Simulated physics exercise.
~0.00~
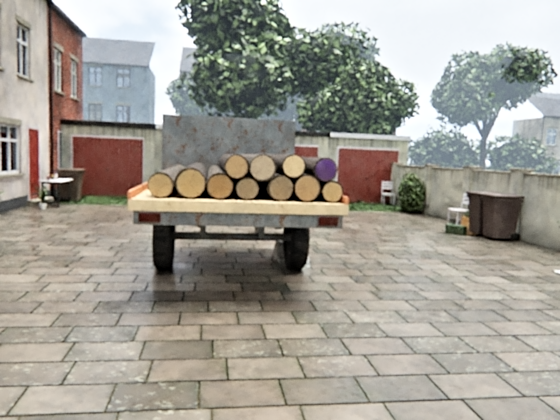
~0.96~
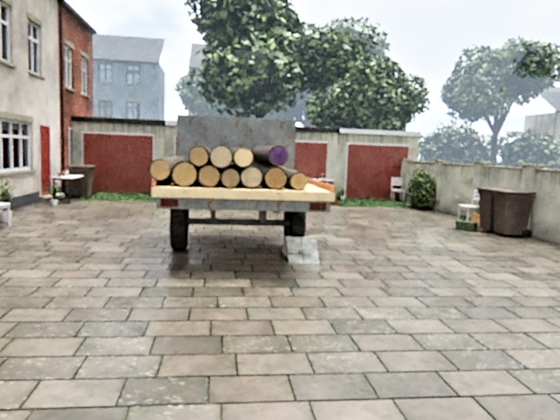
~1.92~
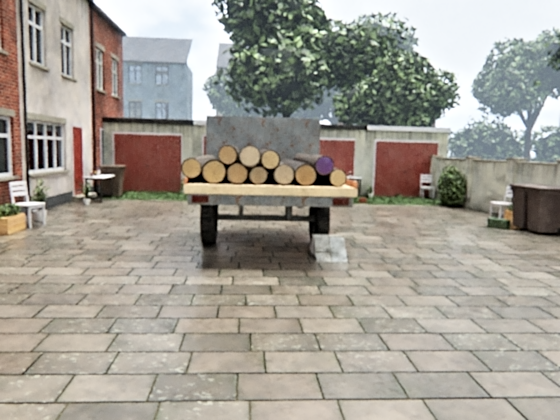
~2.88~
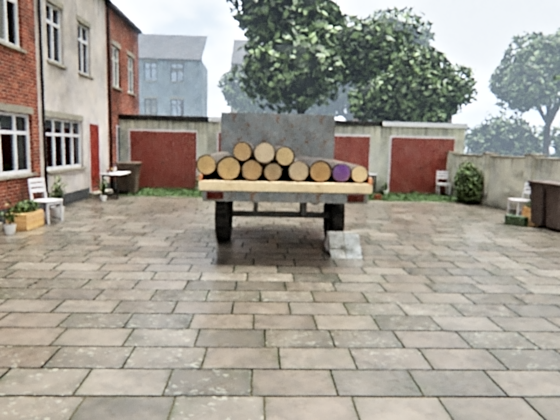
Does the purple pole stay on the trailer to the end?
Yes, it stays on. It comes down off the other logs and ends up resting on the deck near the right side.
